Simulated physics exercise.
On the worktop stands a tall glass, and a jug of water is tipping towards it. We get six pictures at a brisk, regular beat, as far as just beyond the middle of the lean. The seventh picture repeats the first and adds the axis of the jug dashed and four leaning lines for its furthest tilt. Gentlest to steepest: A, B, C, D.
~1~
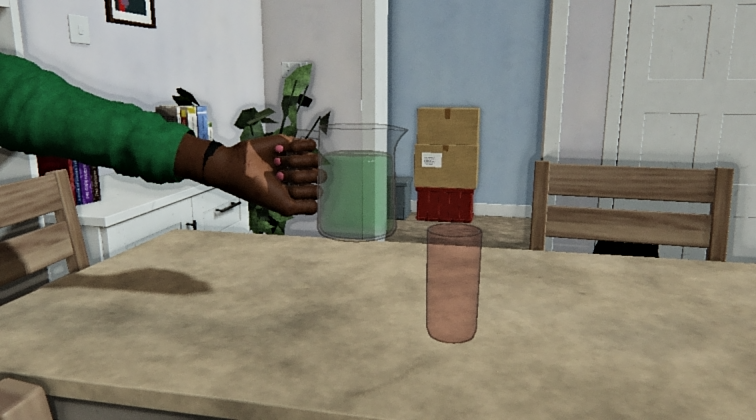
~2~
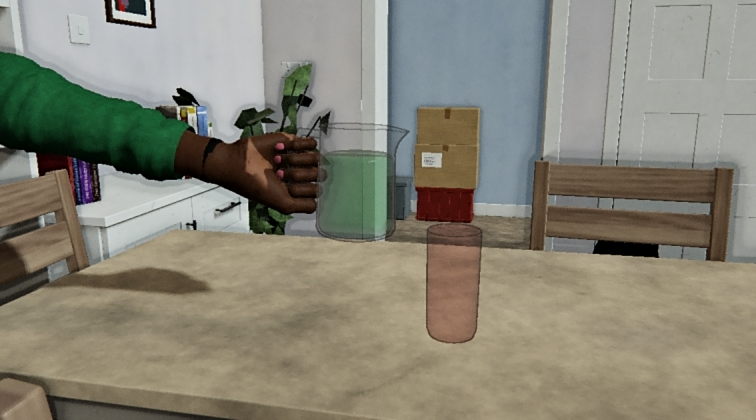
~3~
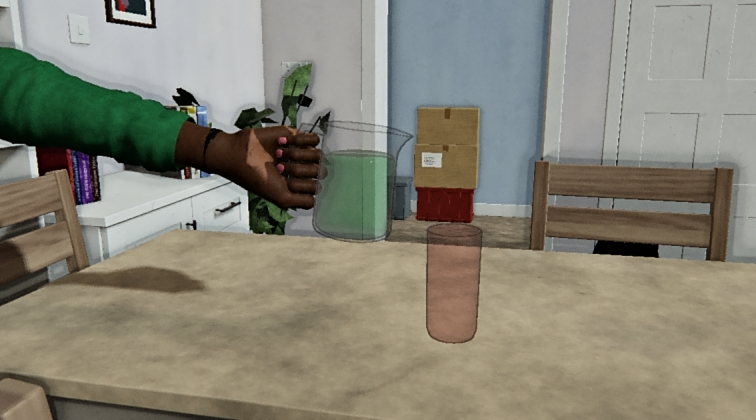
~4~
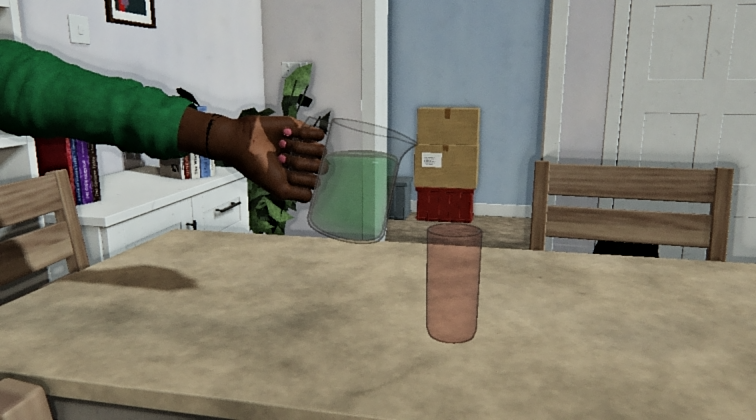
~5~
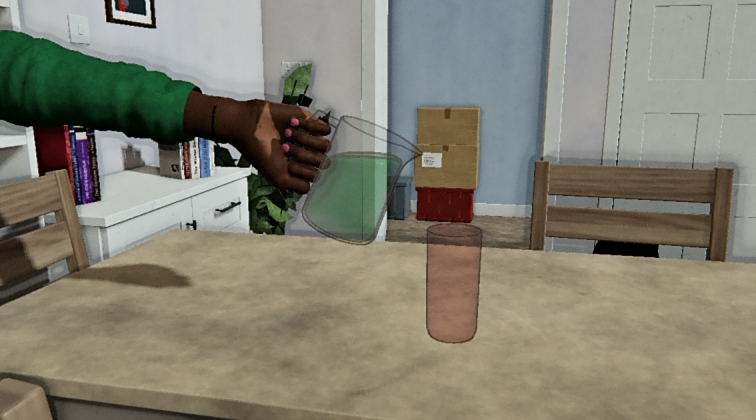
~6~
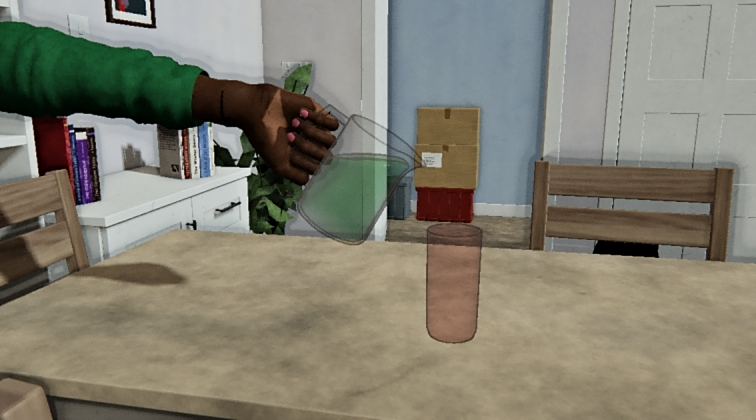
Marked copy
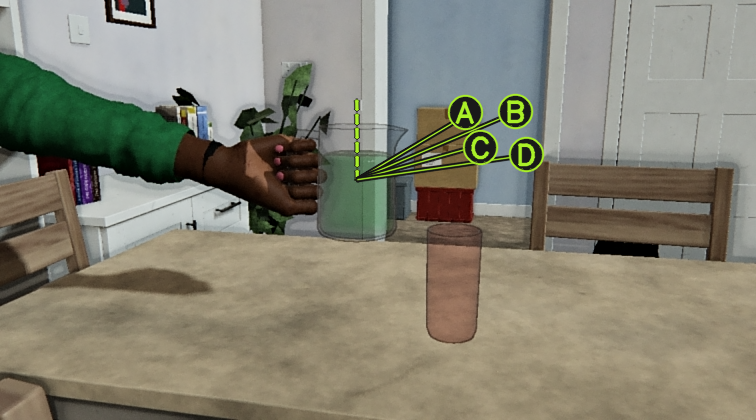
A dark-skinned hand in a green knitted sleeve, reaching in from the left, holds a clear jug of green liquid above a pale stone-like tabletop and gradually tilts it rightward, its lip dipping while the liquid stays inside. Right of the jug stands a tall, see-through reddish glass, unmoving. The steady view looks across the table to wooden chairs, white cabinets with books, a plant, stacked boxes and a white door.
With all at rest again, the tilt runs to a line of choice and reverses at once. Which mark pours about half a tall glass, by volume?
Go for B.
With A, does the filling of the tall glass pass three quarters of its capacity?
No, less.
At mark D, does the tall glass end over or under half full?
Over half.
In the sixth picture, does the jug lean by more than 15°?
Yes.
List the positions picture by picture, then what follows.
Upright, lip at (406, 130); rim of the tall glass round (454, 229); nothing has left yet, in the first picture.
Upright, lip at (408, 131); nothing has left yet, in the second picture.
Tipped about 6°, lip at (412, 136); nothing has left yet, in the third picture.
Tipped about 13°, lip at (417, 143); nothing has left yet, in the fourth picture.
Tipped about 22°, lip at (422, 154); nothing has left yet, in the fifth picture.
Tipped about 31°, lip at (425, 165); nothing has left yet, in the sixth picture.
On the marked copy, A at (452, 123); B at (499, 118); C at (463, 150); D at (510, 157).
With A, the tall glass ends with about 31 % of what it can hold.
With B, the tall glass ends with about 48 % of what it can hold.
With C, the tall glass ends with about 67 % of what it can hold.
With D, the tall glass ends with about 79 % of what it can hold; 6 % of the water is spilt.
